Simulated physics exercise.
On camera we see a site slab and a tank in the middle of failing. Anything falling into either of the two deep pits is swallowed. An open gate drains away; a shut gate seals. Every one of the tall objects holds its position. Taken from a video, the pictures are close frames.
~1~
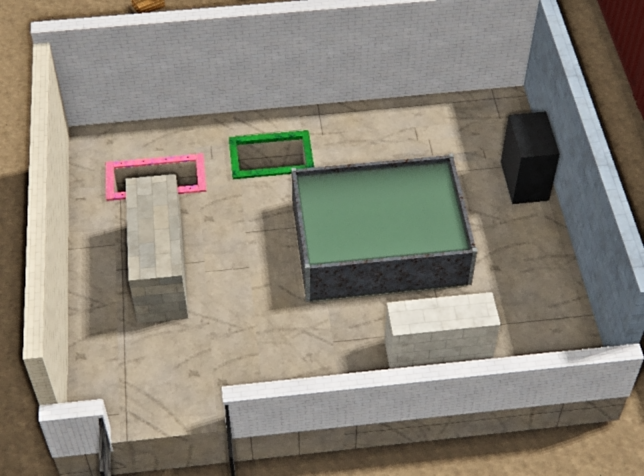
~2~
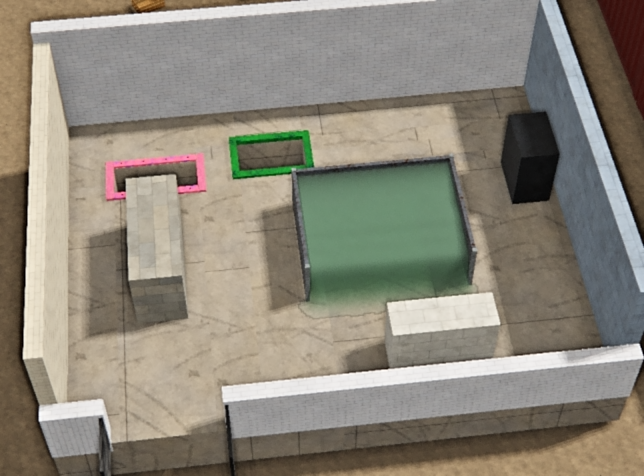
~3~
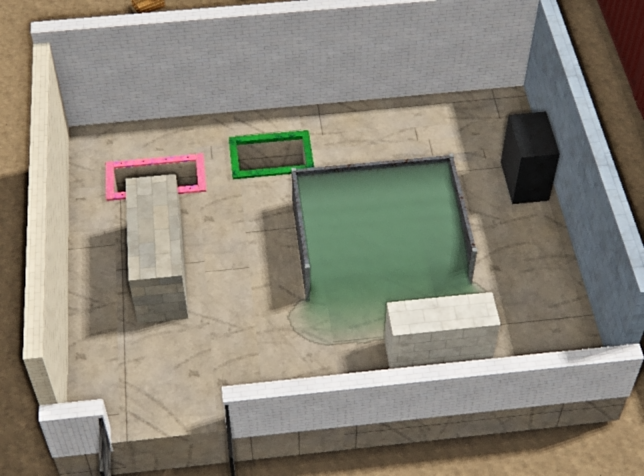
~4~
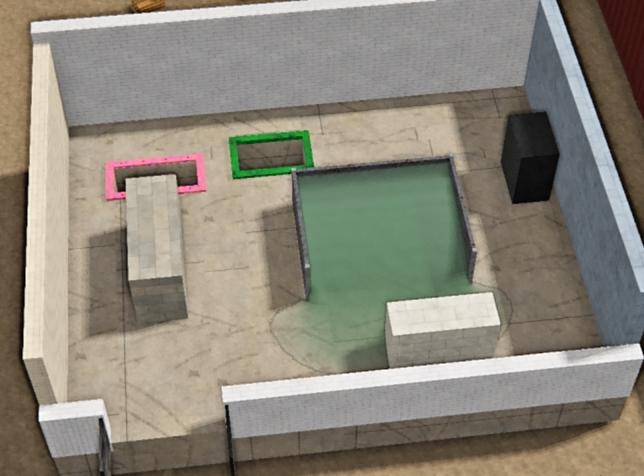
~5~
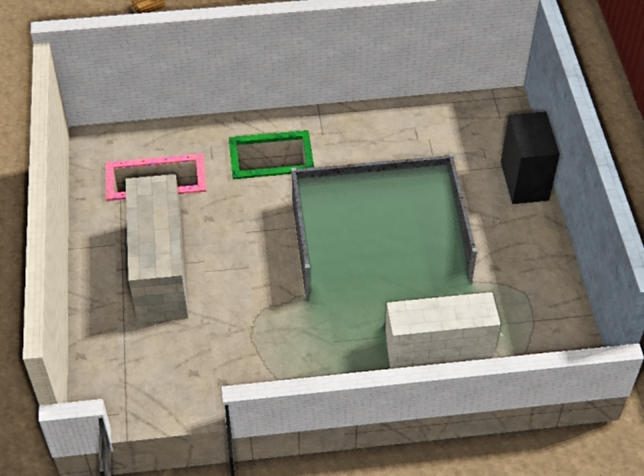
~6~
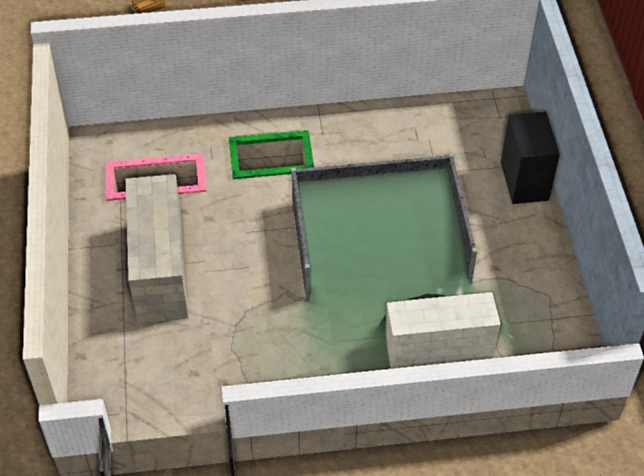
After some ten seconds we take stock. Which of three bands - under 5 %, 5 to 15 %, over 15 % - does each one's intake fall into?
Bands: The gate falls in the over 15 % band; the green pit falls in the under 5 % band; the pink pit falls in the under 5 % band.
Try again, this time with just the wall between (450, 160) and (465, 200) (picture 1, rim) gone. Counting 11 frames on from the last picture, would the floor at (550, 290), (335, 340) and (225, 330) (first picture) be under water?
Going point by point: Waterlogged, left unwetted, left unwetted.
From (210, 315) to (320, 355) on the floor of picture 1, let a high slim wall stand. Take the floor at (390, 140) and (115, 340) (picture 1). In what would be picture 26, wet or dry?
Spared, then swamped.
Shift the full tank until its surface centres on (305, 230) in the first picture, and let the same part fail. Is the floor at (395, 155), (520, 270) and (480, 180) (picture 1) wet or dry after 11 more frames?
Spot one unwetted, spot two wetted, spot three unwetted.
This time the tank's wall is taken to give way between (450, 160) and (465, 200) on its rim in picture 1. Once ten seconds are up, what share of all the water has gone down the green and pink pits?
Approximately, green takes 8 % and pink takes 0 %.
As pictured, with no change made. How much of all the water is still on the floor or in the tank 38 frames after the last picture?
My reckoning gives about 88 %.
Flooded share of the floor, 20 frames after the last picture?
My guess is around 50 in a hundred.
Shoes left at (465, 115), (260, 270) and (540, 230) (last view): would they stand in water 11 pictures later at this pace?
Note - in order: Not inundated / not inundated / inundated.
A moment on, water covers 25 % of the floor; the gate 0 %, the green pit 0 %, the pink pit 0 %.
Next, water covers 35 % of the floor; the gate 1 %, the green pit 0 %, the pink pit 0 %.
Then, water covers 50 % of the floor; the gate 4 %, the green pit 0 %, the pink pit 0 %.
Later, water covers 75 % of the floor; the gate 9 %, the green pit 0 %, the pink pit 2 %.
In the end, water covers 95 % of the floor; the gate 17 %, the green pit 2 %, the pink pit 3 %.
